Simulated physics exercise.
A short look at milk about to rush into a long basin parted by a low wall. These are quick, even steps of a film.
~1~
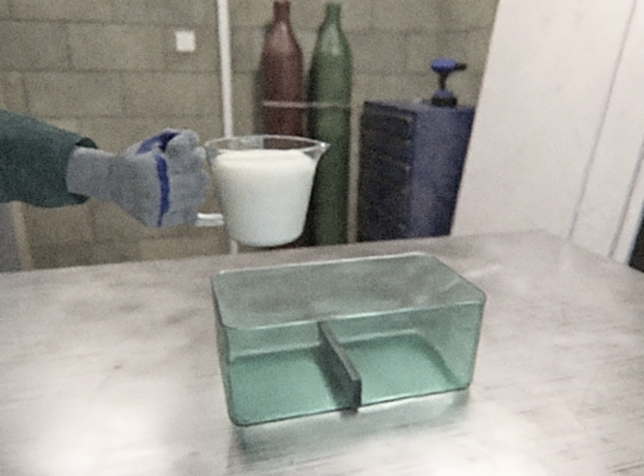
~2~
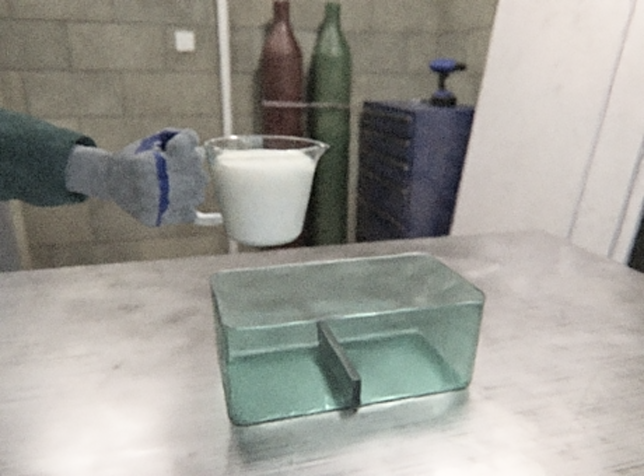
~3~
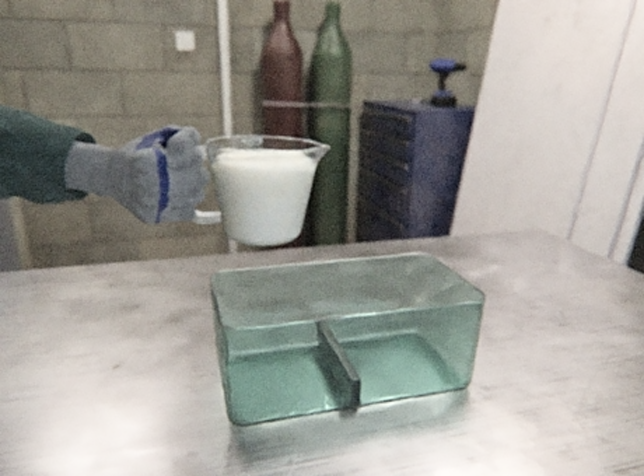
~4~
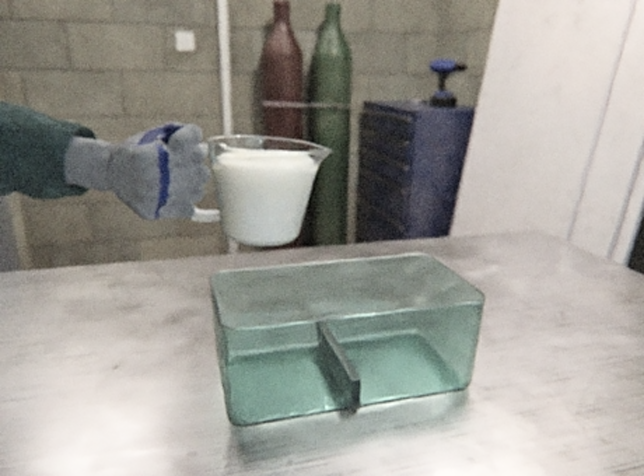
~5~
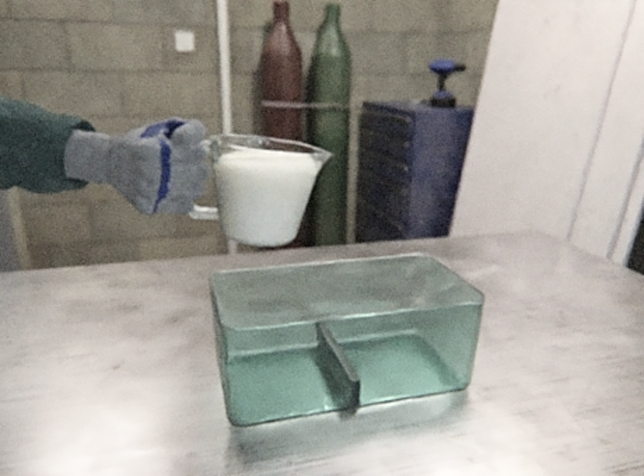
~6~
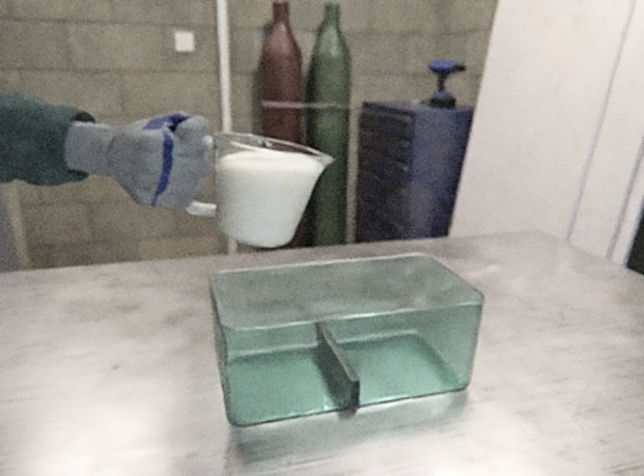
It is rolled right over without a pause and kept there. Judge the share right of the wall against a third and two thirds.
In the end above two thirds is right of the wall.
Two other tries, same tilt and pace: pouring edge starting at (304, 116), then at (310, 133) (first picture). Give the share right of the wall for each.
The first gives 75 %, the second 75 %.
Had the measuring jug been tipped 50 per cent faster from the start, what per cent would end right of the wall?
Roughly 80 in a hundred.
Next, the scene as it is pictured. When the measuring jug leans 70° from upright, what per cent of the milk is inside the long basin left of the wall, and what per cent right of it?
Left: 0 %. Right: 15 %.
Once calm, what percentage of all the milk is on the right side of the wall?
Close to 85 per cent.
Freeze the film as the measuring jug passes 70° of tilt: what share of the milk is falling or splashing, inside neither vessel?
Close to 25 per cent.
A moment on, the measuring jug is tipped part way and 63 per cent is still to pour, 0 is left of the wall and 15 right of it.
Next, the measuring jug is tipped right over and 7 per cent is still to pour, 8 is left of the wall and 78 right of it.
Then the measuring jug is tipped right over and 0 per cent is still to pour, 14 is left of the wall and 85 right of it.
Later the measuring jug is tipped right over and 0 per cent is still to pour, 15 is left of the wall and 85 right of it.
At rest 15 per cent lies left of the wall, 85 right of it and 0 outside.
